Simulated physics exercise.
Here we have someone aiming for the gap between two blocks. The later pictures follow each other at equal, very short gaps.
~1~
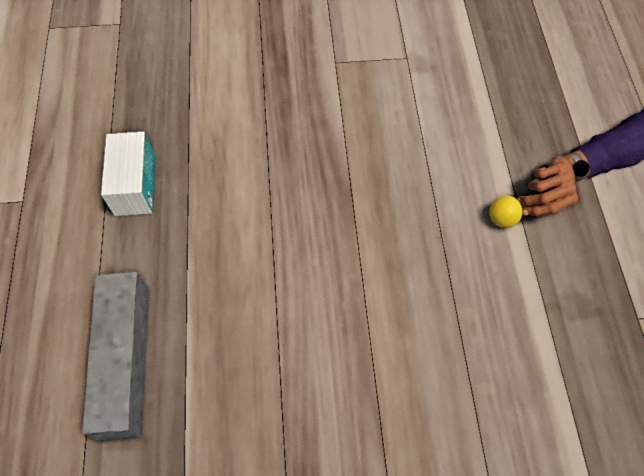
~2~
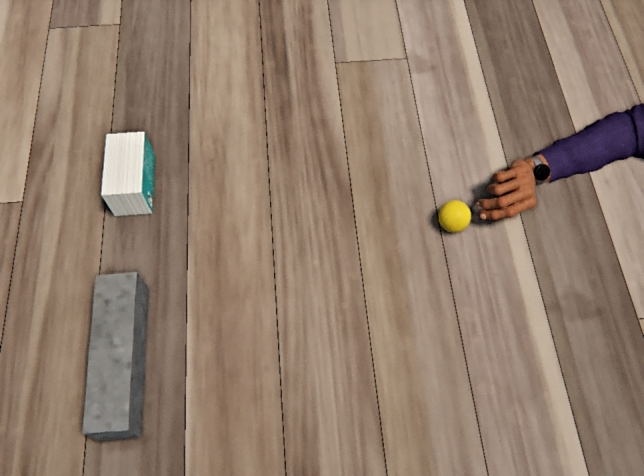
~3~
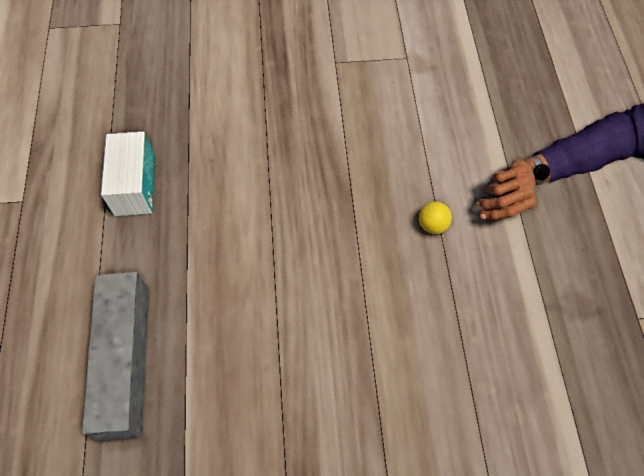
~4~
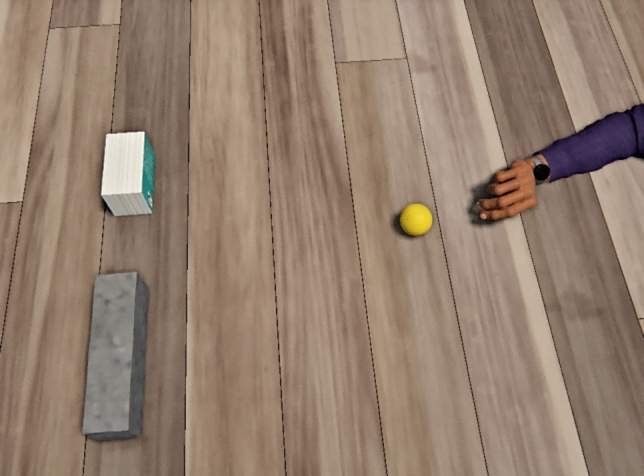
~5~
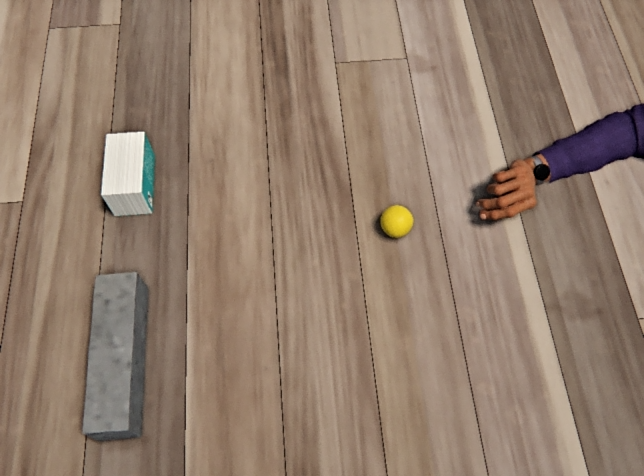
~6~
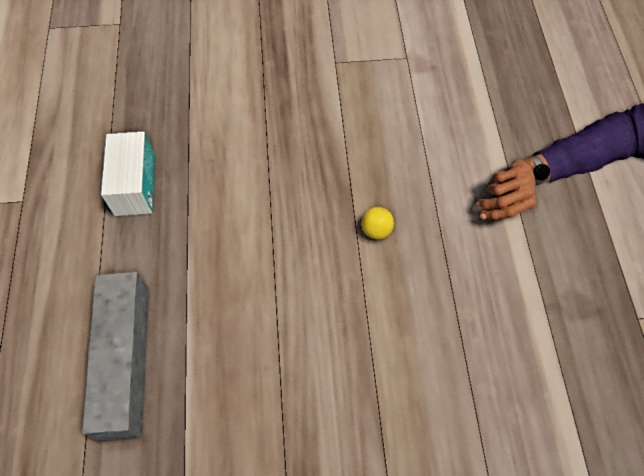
A yellow lemon rolling slowly left across a wooden floor after a hand pushes it, with a book and grey brick at left.
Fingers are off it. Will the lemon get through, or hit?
As it turns out, the lemon gets between the blocks.
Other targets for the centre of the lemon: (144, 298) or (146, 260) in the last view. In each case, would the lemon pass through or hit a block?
Try by try, it is stopped; rolls through.
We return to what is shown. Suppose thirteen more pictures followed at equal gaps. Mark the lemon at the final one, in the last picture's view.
Around (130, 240).
Then, 0.62 s on from there, lemon heading on near (87, 249).
In the end, the lemon rolls through.
